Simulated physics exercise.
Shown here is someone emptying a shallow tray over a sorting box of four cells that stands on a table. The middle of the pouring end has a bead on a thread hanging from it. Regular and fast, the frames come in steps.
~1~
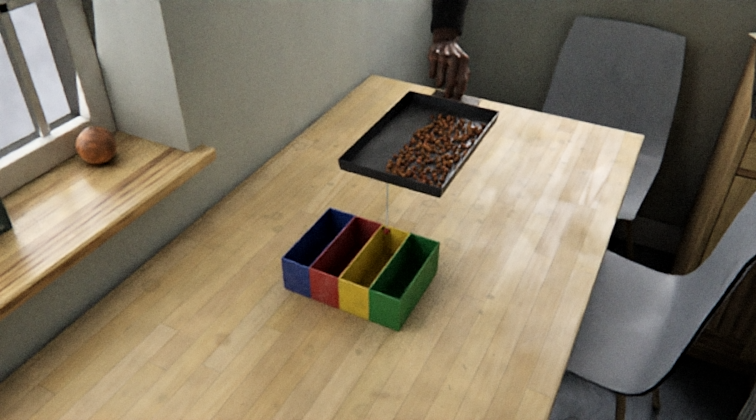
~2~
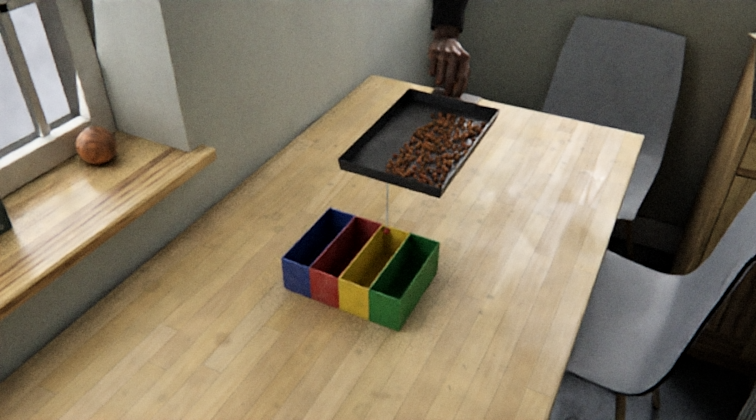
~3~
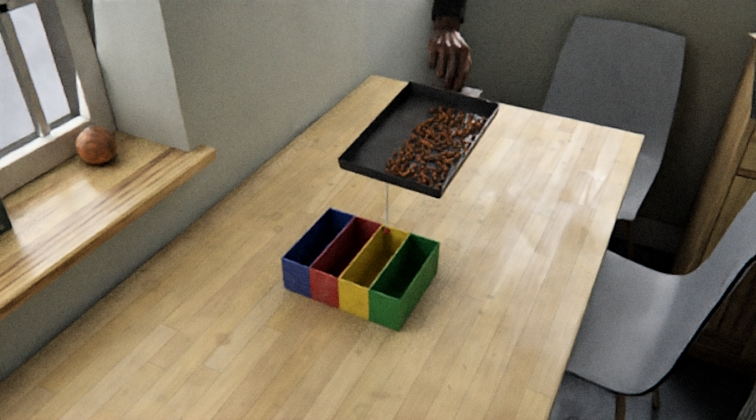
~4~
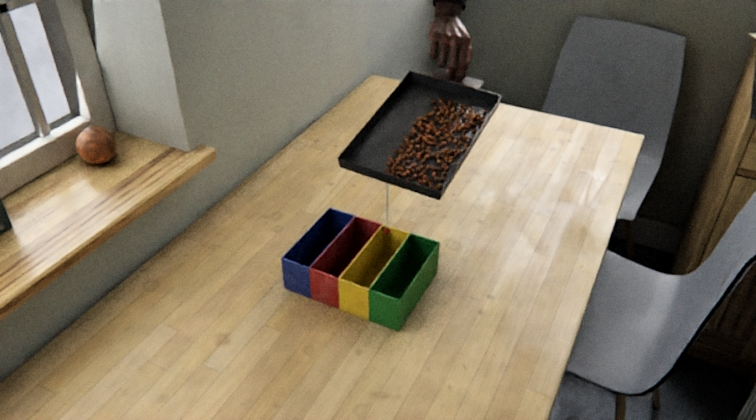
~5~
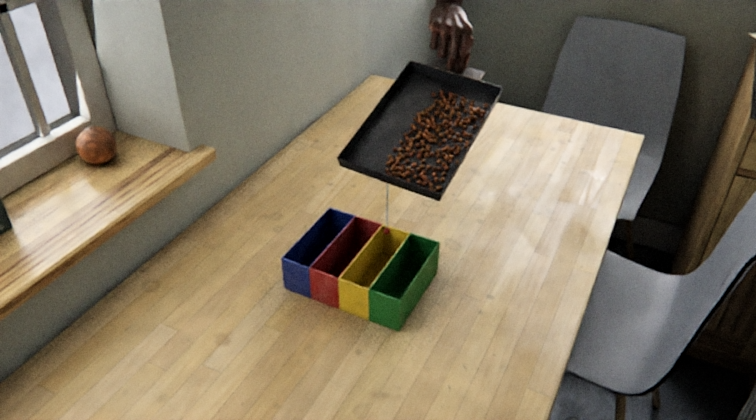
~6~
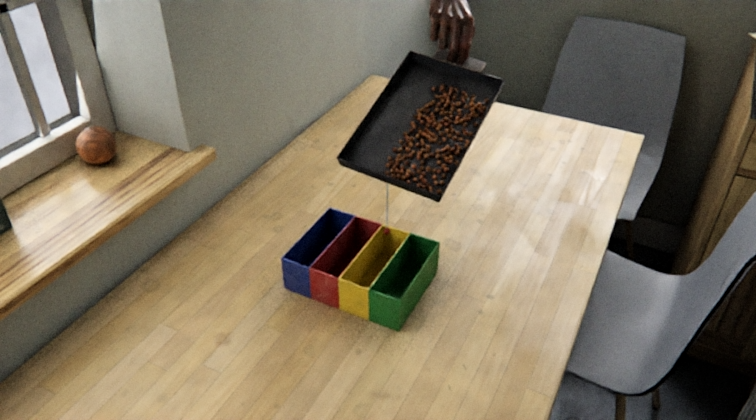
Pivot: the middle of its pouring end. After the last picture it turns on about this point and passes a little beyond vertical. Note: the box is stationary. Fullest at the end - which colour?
Green cell.
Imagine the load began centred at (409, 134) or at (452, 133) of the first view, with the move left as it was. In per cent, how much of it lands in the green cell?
50 and 50 per cent.
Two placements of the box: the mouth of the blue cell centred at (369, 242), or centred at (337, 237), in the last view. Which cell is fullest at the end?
The cell in yellow, then the cell in green.
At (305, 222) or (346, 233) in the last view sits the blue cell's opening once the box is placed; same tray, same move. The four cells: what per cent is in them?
In order: 10 percent, then 100 percent.
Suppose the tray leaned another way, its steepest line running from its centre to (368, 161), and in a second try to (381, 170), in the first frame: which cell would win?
The cell in blue, then red.
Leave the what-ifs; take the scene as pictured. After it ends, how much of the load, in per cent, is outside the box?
Close to 40 percent, I reckon.
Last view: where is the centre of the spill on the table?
I'd put the middle somewhere around (452, 325) in the last picture.
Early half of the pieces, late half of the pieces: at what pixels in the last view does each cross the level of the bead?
Roughly (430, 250) first, then roughly (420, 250).
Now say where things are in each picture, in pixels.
In the first picture, corners of the pouring end at (340, 159) and (441, 187), level; middle of the load at (433, 147), cereal balls; bead on its thread at (387, 231); blue cell at (296, 275); red cell at (325, 286); yellow cell at (354, 296); green cell at (384, 308).
In the second picture, corners of the pouring end at (340, 159) and (441, 187), level; middle of the load at (433, 146).
In the third picture, corners of the pouring end at (340, 158) and (440, 189), tipped barely, lowest at the right corner; middle of the load at (433, 143).
In the fourth picture, corners of the pouring end at (340, 158) and (440, 191), tipped a little, lowest at the right corner; middle of the load at (433, 139).
In the fifth picture, corners of the pouring end at (340, 157) and (440, 193), tipped a little, lowest at the right corner; middle of the load at (433, 136).
In the sixth picture, corners of the pouring end at (339, 157) and (440, 194), tipped clearly, lowest at the right corner; middle of the load at (433, 135), nearly all on the move; blue cell at (296, 275); red cell at (325, 286); yellow cell at (354, 296); green cell at (384, 308).
Soon, tray tipped steeply; nearly all on the tray; a stray few in the green cell; a small part falling or outside the box.
A while on, tray tipped past a quarter turn; about two thirds on the tray; a small part in the green cell; a stray few in the yellow cell; about a quarter falling or outside the box.
Towards the end, tray tipped past a quarter turn; about half in the green cell; a small part in the yellow cell; about a third falling or outside the box.
Finally, tray tipped past a quarter turn; about half in the green cell; a small part in the yellow cell; none in the red cell; none in the blue cell; about a third outside the box.
